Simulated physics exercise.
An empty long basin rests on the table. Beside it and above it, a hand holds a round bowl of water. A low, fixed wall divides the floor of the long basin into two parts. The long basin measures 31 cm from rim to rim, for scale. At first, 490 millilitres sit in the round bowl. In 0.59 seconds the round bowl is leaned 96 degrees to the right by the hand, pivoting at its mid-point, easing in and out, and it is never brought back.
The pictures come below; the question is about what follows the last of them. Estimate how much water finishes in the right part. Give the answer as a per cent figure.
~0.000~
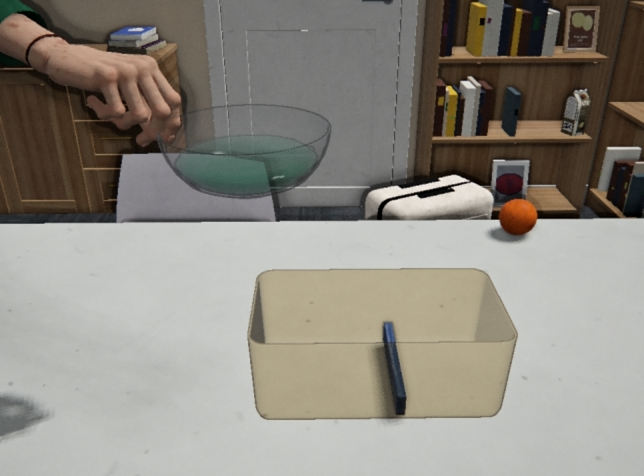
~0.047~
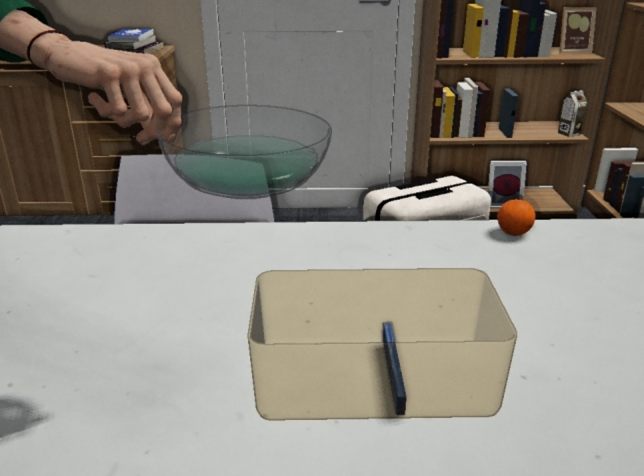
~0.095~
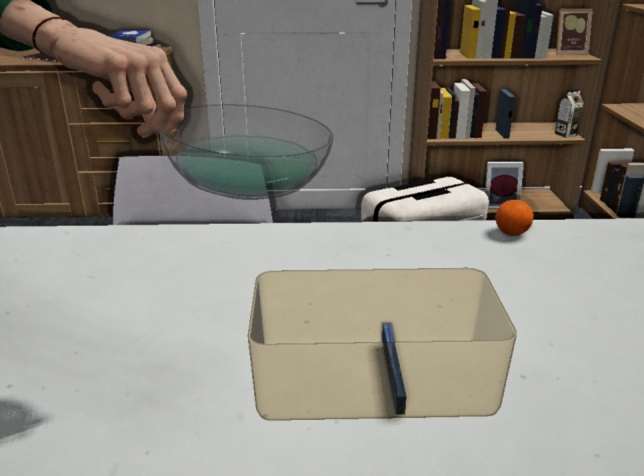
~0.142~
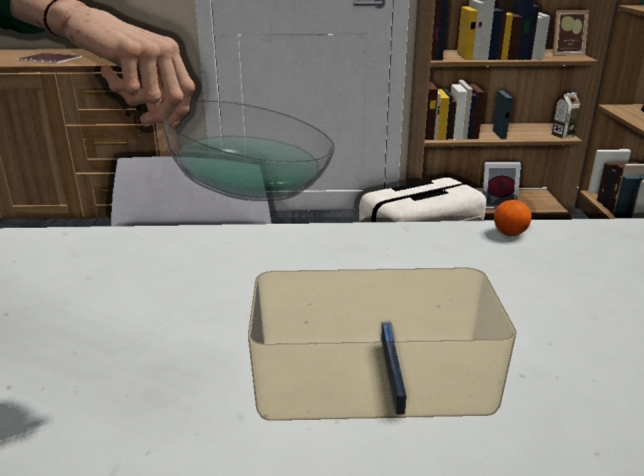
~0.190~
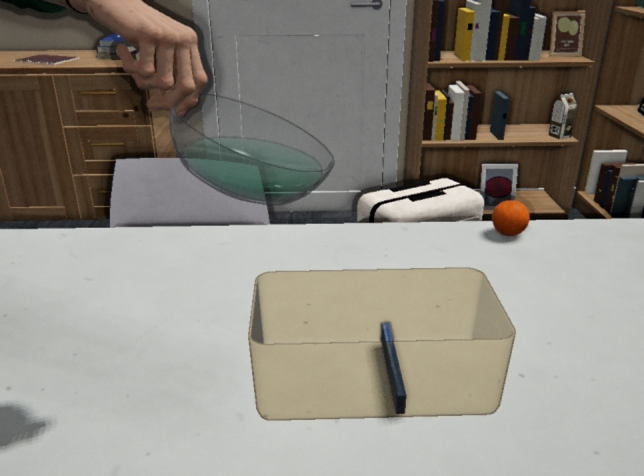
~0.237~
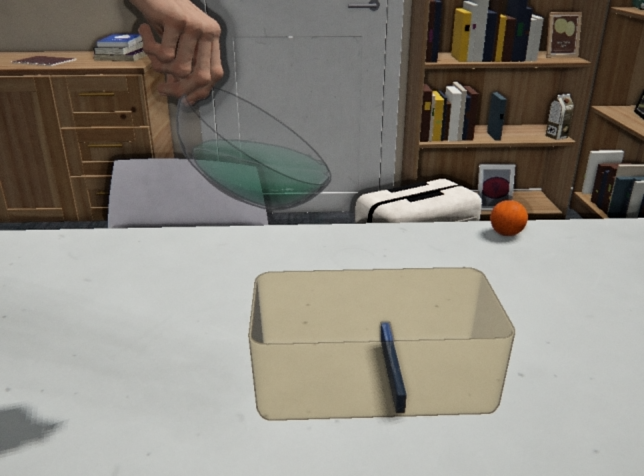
I would say 12 per cent.
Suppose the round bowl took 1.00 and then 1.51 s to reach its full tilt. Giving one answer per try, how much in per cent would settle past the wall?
Try 1: Approx. 10 %; try 2: Approx. 10 %.
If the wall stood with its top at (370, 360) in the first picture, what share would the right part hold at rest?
With the wall placed like that, close to 50 per cent.
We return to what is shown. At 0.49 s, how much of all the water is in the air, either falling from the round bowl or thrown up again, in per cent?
Around 70 in a hundred.
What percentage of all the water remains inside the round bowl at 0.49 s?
About 6 per cent.
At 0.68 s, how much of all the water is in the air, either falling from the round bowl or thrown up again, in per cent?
In-air share: About 10 %.
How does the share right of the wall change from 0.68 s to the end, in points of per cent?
A gain, roughly 6.
After 0.49 s the tilt is 90° and 6 per cent is still to pour, 24 is left of the wall and 0 right of it.
After 0.68 s the tilt is 96° and 0 per cent is still to pour, 84 is left of the wall and 6 right of it.
After 0.88 s the tilt is 96° and 1 per cent is still to pour, 77 is left of the wall and 11 right of it.
After 1.09 s the tilt is 96° and 0 per cent is still to pour, 78 is left of the wall and 12 right of it.
In the end 78 per cent lies left of the wall, 12 right of it and 10 outside.
